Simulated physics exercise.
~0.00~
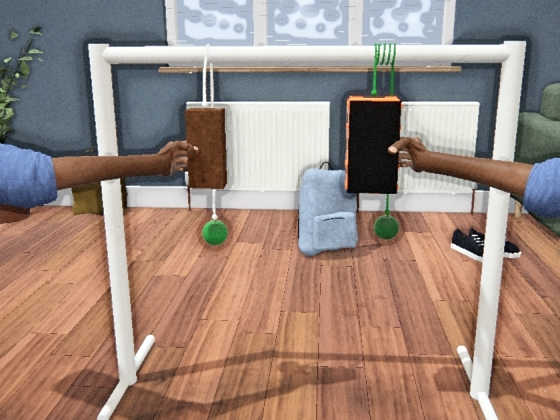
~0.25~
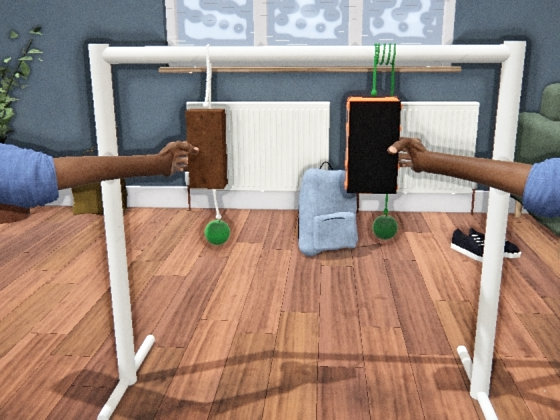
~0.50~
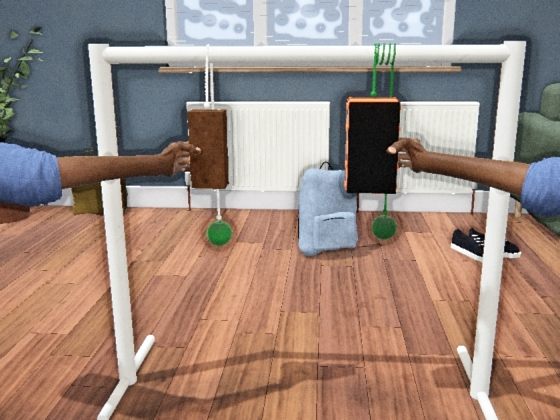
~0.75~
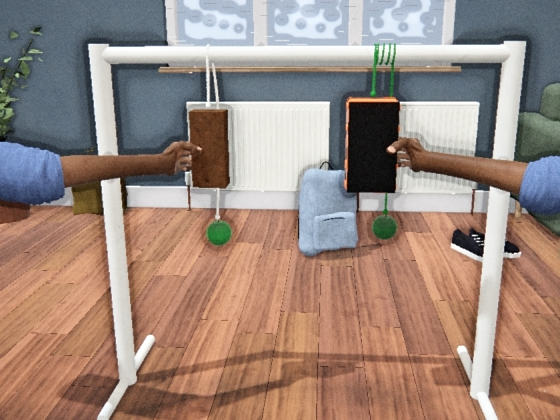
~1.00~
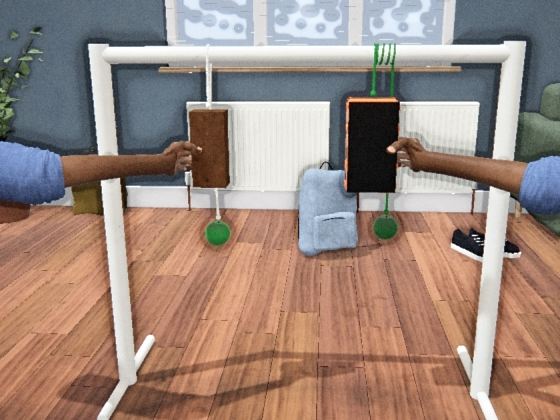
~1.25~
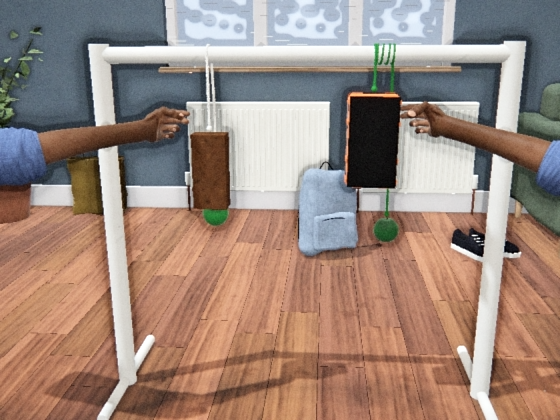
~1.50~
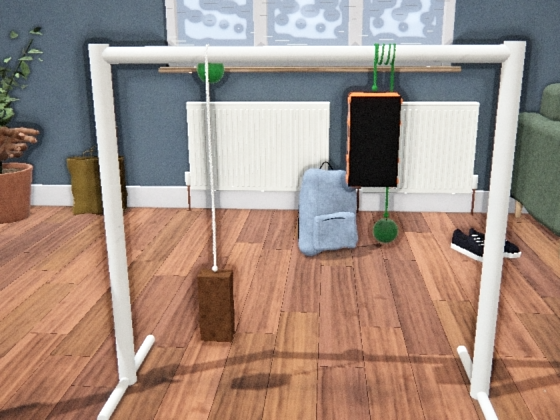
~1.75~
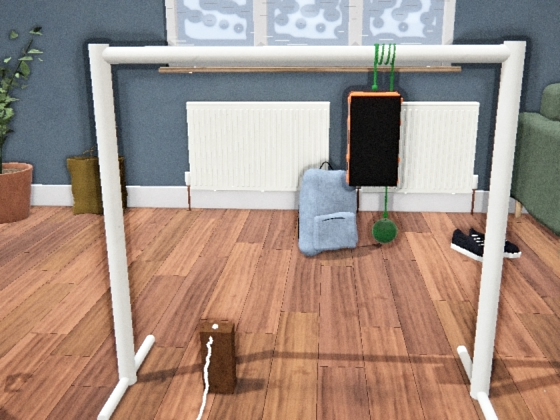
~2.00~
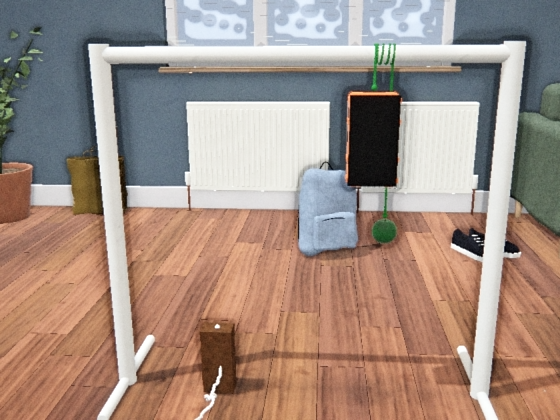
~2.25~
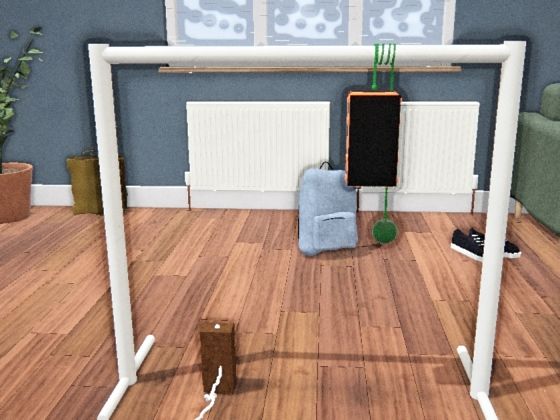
At first, two hands hold a brown brick on the left and a black and orange case on the right beneath a white rail, each tied to a cord over the rail with a green ball on its other end. The white cord simply passes over the rail, while the green one wraps round it several times. Both hands let go and draw away. The brick drops as its ball shoots up to the rail, and the cord pulls through. Finally, the brick rests upright on the wooden floor, while the case still hangs.
